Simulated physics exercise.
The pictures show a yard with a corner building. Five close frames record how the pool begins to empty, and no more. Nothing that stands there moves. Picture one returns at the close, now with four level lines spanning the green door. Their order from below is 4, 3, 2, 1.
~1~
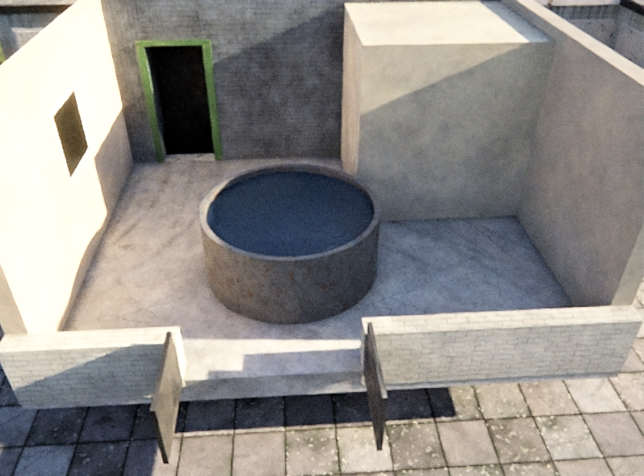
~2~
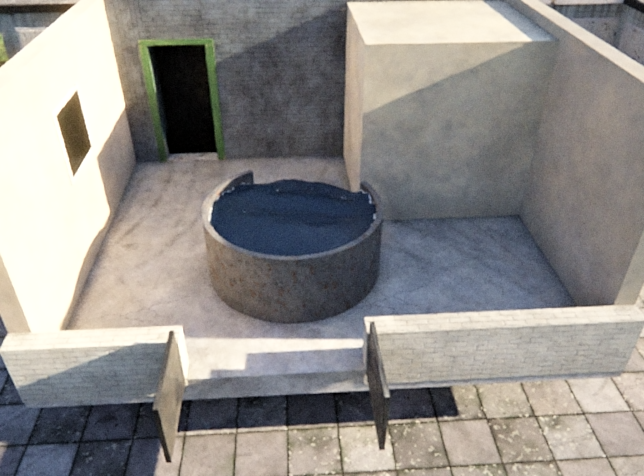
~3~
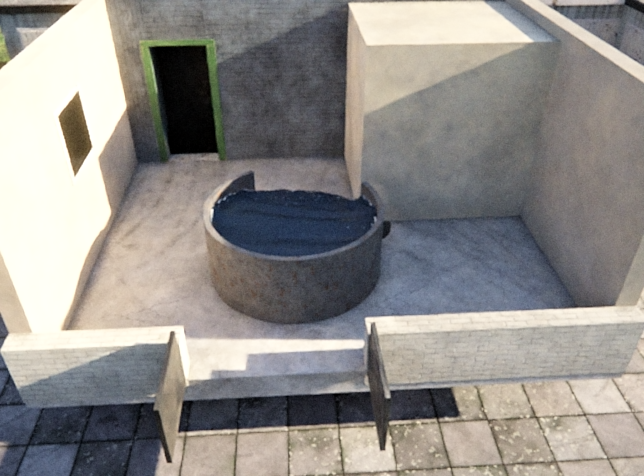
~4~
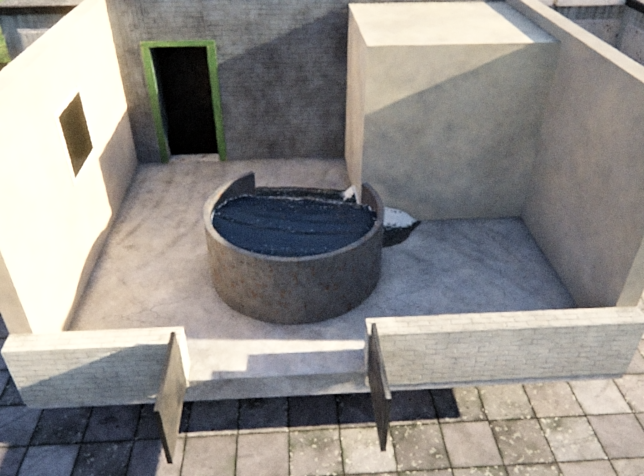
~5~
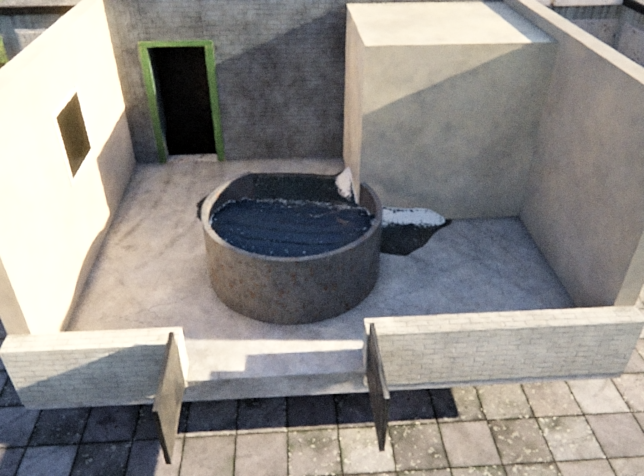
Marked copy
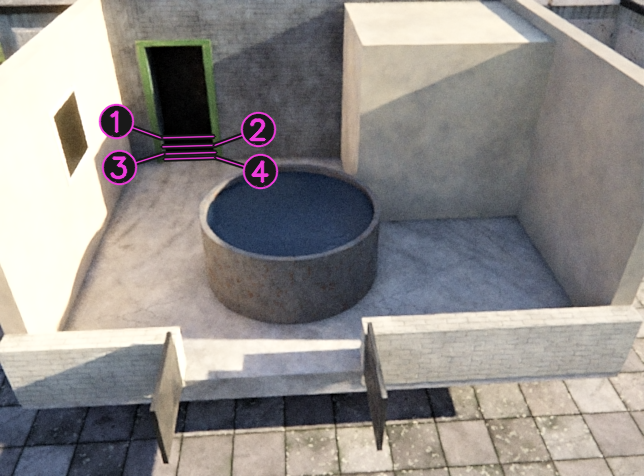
In a walled yard, the round pool's back rim opens and water spreads behind it.
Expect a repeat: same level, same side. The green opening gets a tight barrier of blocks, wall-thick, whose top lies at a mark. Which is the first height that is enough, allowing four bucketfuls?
Take 2.
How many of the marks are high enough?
Two of the four.
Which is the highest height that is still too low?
Height 3.
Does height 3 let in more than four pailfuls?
Yes, that goes wrong.
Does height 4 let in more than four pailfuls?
Yes, that goes wrong.
In magenta, 1 at (187, 137); 2 at (188, 146); 3 at (189, 153); 4 at (190, 158); from the bottom up 4, 3, 2, 1.
For height 1, nothing gets over.
For height 2, a splash gets over, under a bucket.
For height 3, about 9 bucketfuls get in.
For height 4, dozens of bucketfuls pour in.
